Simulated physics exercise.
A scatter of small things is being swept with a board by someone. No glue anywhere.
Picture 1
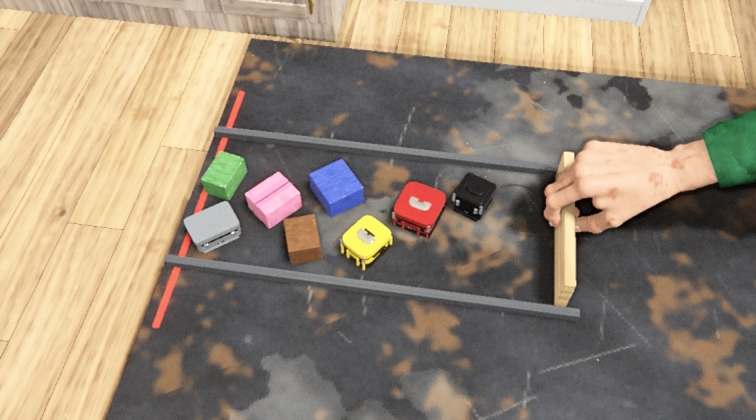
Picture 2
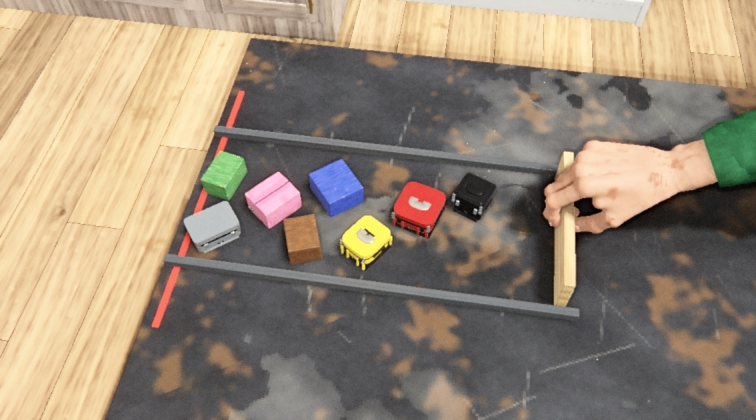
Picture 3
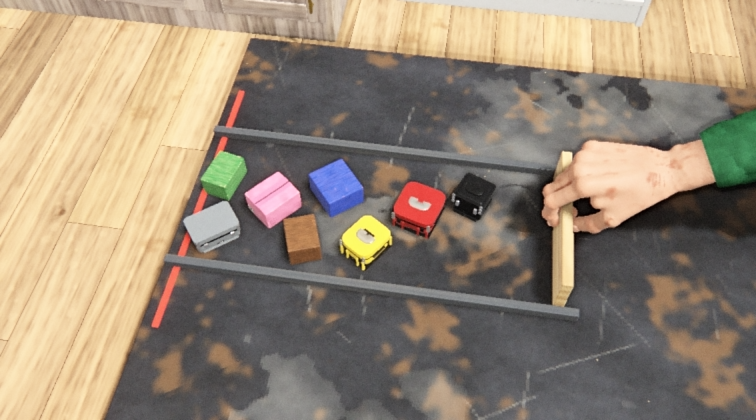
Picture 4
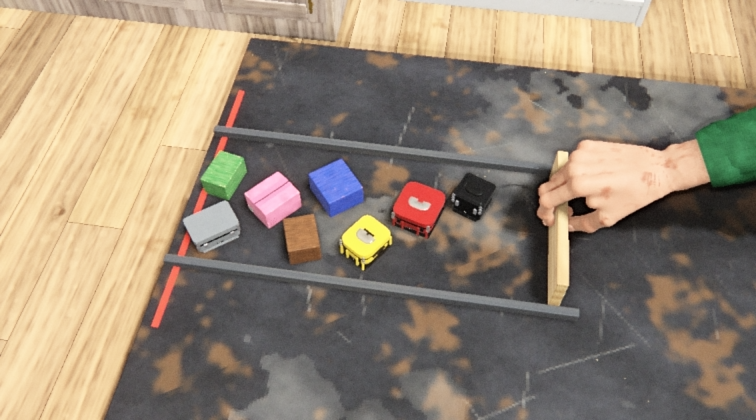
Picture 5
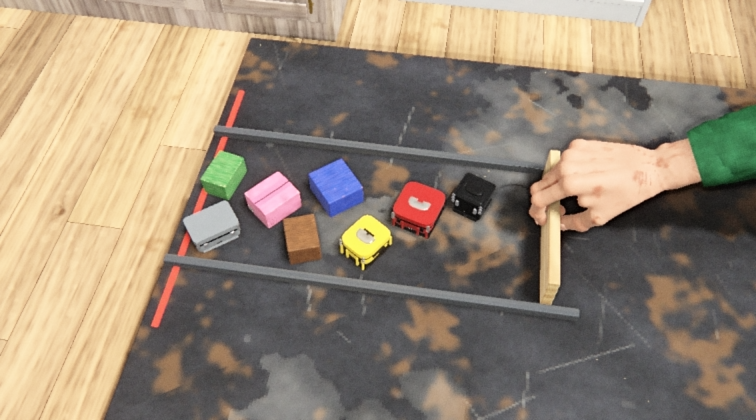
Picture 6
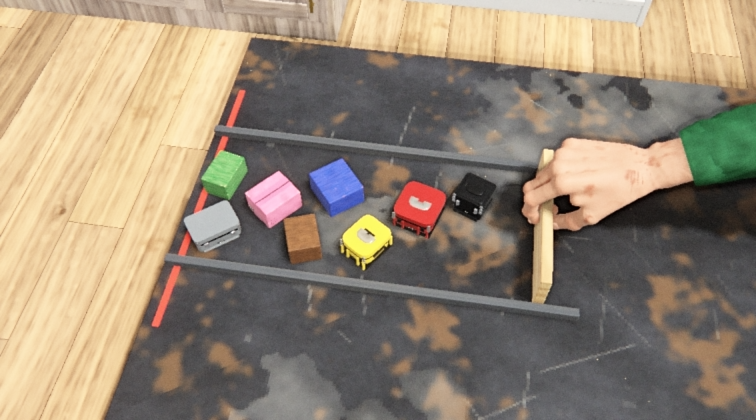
On a dark scuffed surface, a hand slides a wooden board slightly left toward small colourful objects.
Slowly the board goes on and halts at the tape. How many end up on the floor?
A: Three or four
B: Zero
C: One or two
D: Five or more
D.
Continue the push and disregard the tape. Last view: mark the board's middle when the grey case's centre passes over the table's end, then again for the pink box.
Its middle is around (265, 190) and around (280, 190).
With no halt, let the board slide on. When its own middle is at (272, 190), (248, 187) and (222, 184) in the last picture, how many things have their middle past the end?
The counts are 2, 3 and 5, in that order.
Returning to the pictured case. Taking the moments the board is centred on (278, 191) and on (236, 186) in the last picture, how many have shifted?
It comes to 8 for the first spot, 8 for the other.
A little later, none off yet; green block at rest near (225, 175); grey case at rest near (214, 227); pink box at rest near (274, 200).
Next, none off yet; green block shifted about its own width near (195, 166); grey case shifted a little near (198, 232); pink box shifted about its own width near (214, 193).
When it is over, the number that fall off is five or more; down, black case, red case, yellow case, blue block, brown block, pink box, grey case and green block.
